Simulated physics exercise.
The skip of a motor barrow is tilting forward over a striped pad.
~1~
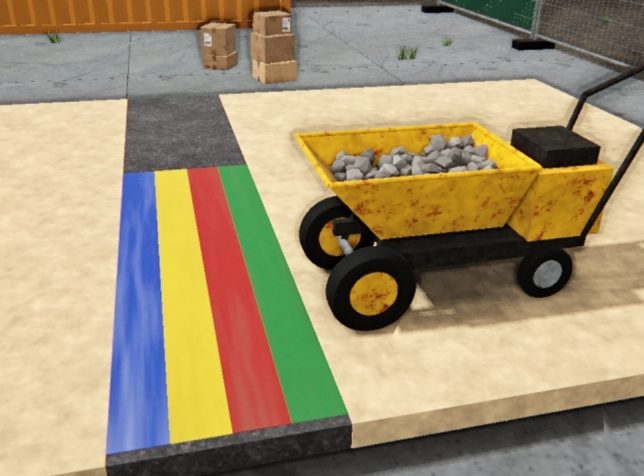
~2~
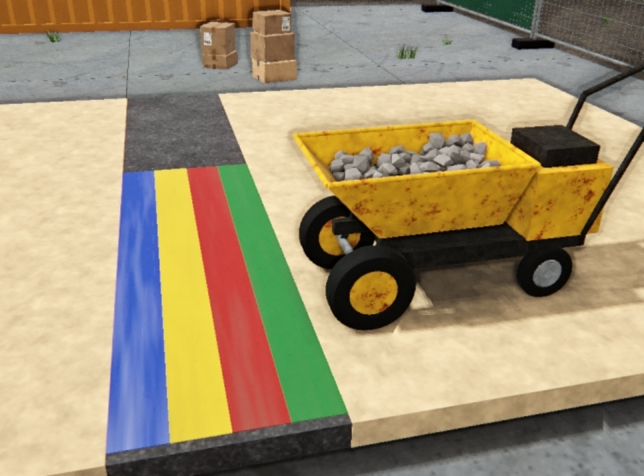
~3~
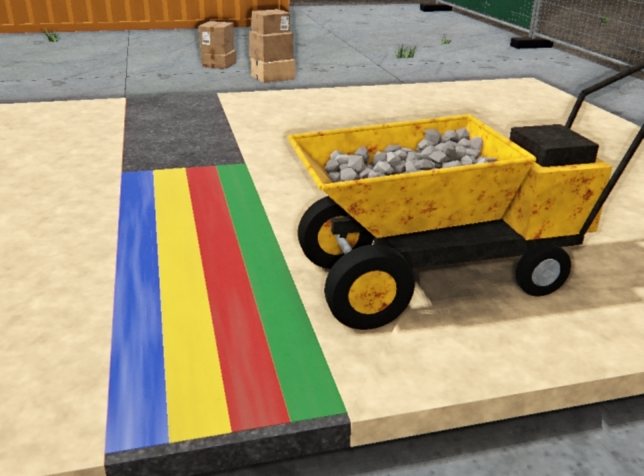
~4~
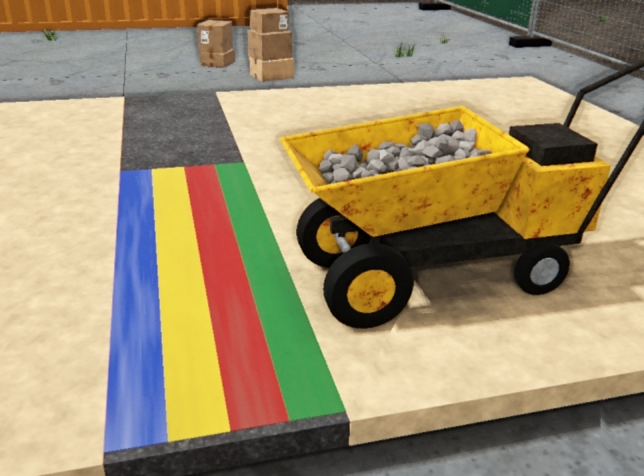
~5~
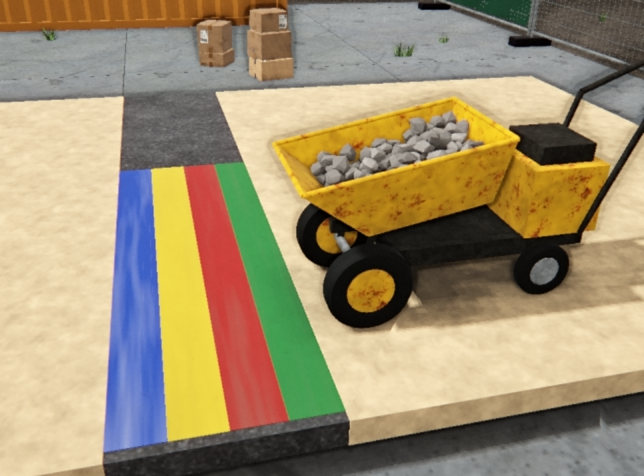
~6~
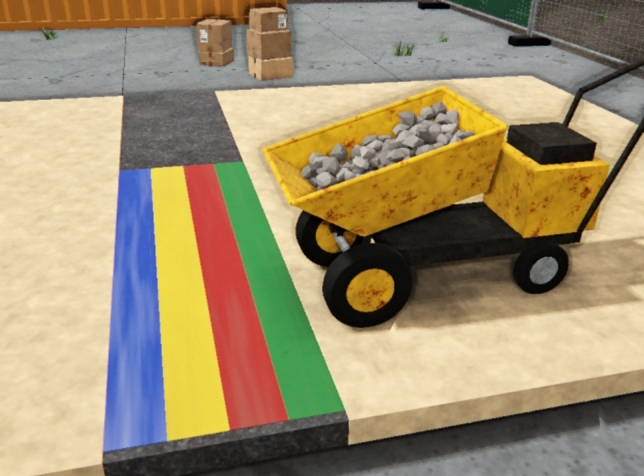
A rusty yellow motor barrow loaded with grey broken stones stands on a pale slab in a yard, seen from slightly above and to the side. To its left lies a pad striped blue, yellow, red and green, with cardboard boxes and an orange container behind. The skip starts level, then gradually tilts forward to the left, its rear rising, while the wheels stay put.
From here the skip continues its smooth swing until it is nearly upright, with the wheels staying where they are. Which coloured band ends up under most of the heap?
The yellow one.
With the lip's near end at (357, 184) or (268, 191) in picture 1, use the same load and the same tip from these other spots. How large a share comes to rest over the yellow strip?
About 30 per cent for the first spot and about 10 per cent for the second.
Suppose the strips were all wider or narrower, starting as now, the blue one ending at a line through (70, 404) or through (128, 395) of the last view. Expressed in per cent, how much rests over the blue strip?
The first painting gives around 20 per cent, the second around 20 per cent.
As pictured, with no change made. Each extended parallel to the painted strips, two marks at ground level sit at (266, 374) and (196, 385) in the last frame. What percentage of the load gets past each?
Near 80 % and near 50 %, in that order.
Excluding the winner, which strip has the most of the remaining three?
It is the blue strip.
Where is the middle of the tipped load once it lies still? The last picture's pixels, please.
Last view, centre at rest - approx. (169, 306).
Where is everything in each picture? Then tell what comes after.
Lip of the skip at (330, 186), level; top of the load at (445, 162), broken stones; green strip at (303, 367); red strip at (250, 375); yellow strip at (195, 383); blue strip at (138, 391), in the first frame.
Lip of the skip at (328, 186), level; top of the load at (444, 160), in the second frame.
Lip of the skip at (322, 188), tipped barely; top of the load at (450, 149), in the third frame.
Lip of the skip at (313, 191), tipped a little; top of the load at (451, 149), in the fourth frame.
Lip of the skip at (303, 196), tipped a little; top of the load at (443, 143), in the fifth frame.
Lip of the skip at (292, 204), tipped clearly; top of the load at (433, 135); green strip at (300, 364); red strip at (247, 372); yellow strip at (192, 380); blue strip at (135, 389), in the sixth frame.
Soon after the last picture, skip tipped steeply; all in the skip.
A little later, skip tipped right over; about two thirds in the skip; a small part over the red strip; about a quarter over the yellow strip; a stray few over the blue strip.
Later still, skip tipped right over; about a quarter in the skip; a small part over the red strip; about a third over the yellow strip; about a quarter over the blue strip; a small part off the paint.
At rest, skip tipped right over; about a quarter in the skip; none over the green strip; a small part over the red strip; about a third over the yellow strip; about a quarter over the blue strip; a small part off the paint.
